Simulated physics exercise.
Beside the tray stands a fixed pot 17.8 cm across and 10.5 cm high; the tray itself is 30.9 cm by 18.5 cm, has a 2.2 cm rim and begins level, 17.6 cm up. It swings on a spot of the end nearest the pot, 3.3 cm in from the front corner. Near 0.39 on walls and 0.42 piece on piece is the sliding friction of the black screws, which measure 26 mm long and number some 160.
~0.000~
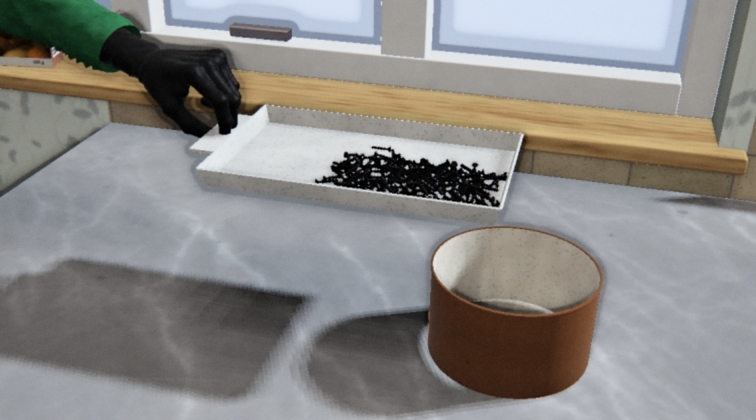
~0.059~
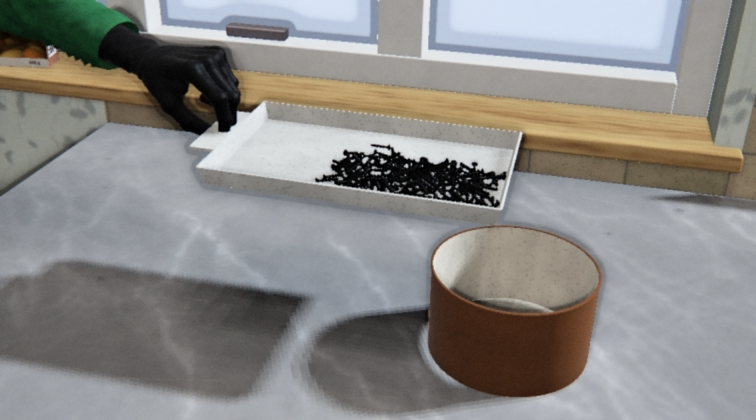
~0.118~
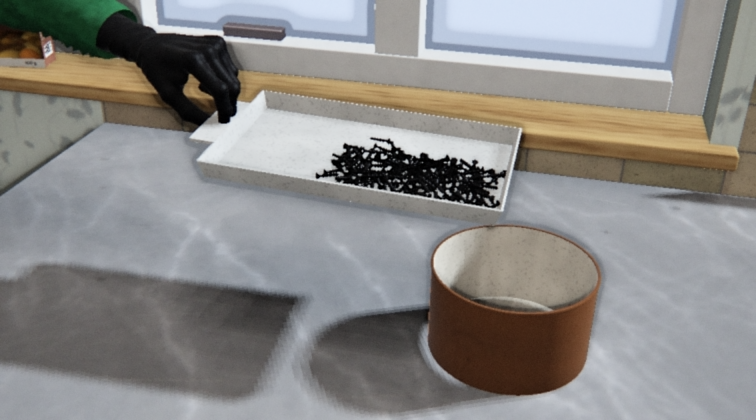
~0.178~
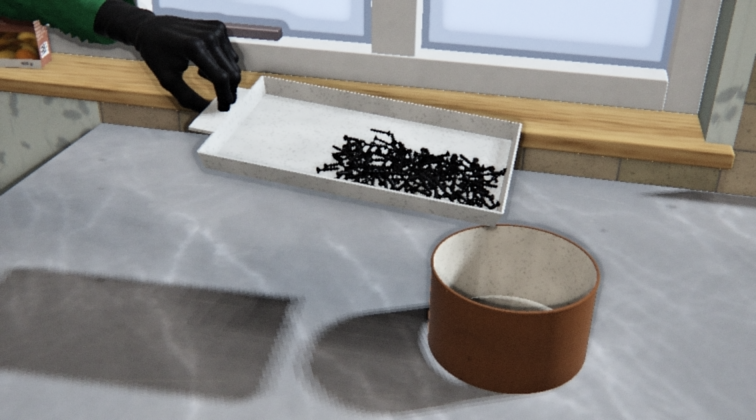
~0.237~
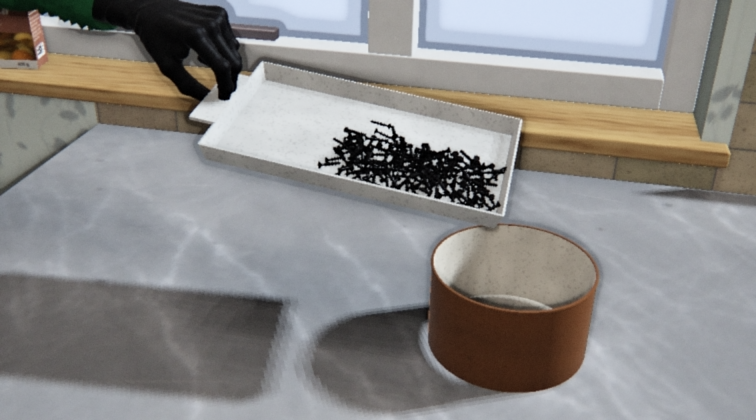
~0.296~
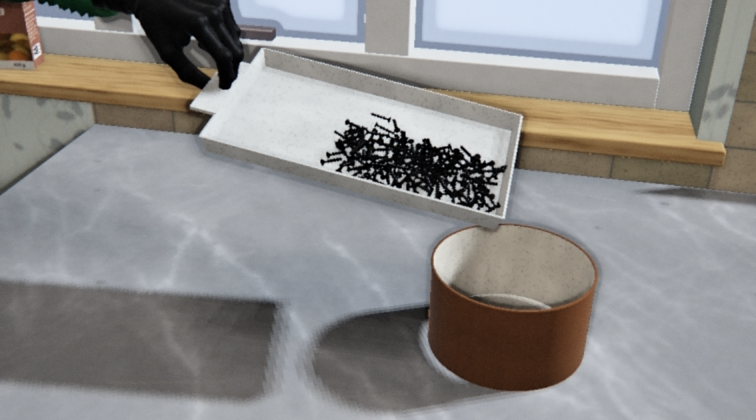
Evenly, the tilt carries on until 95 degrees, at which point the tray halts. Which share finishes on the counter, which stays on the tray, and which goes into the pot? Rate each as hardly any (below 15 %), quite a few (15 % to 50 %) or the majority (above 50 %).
I would put it this way: Counter: Quite a few, tray: Hardly any, pot: The majority.
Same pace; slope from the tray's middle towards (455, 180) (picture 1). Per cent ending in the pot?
The share would be about 85 percent.
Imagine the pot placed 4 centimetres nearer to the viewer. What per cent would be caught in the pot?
About 100 %.
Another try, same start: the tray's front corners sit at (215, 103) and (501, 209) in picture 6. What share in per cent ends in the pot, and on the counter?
That works out as pot 100 and counter 0.
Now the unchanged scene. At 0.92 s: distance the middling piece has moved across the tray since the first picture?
Displacement on the tray: About 4 cm.
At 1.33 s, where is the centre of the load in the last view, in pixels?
I reckon close to (488, 200).
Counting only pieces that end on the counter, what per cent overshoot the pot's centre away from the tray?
About 40 per cent.
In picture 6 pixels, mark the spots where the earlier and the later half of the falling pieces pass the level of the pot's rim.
Near (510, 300) at first, near (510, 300) afterwards.
Then, at 0.92 s, tilt 53 degrees; the tray holds 100 %, the pot 0 %.
Then, at 1.33 s, tilt 78 degrees; the tray holds 90 %, the pot 5 %.
Then, at 1.83 s, tilt 95 degrees; the tray holds 0 %, the pot 75 %.
By 2.7 s all is still; counter 25 %, tray 0 %, pot 75 %.
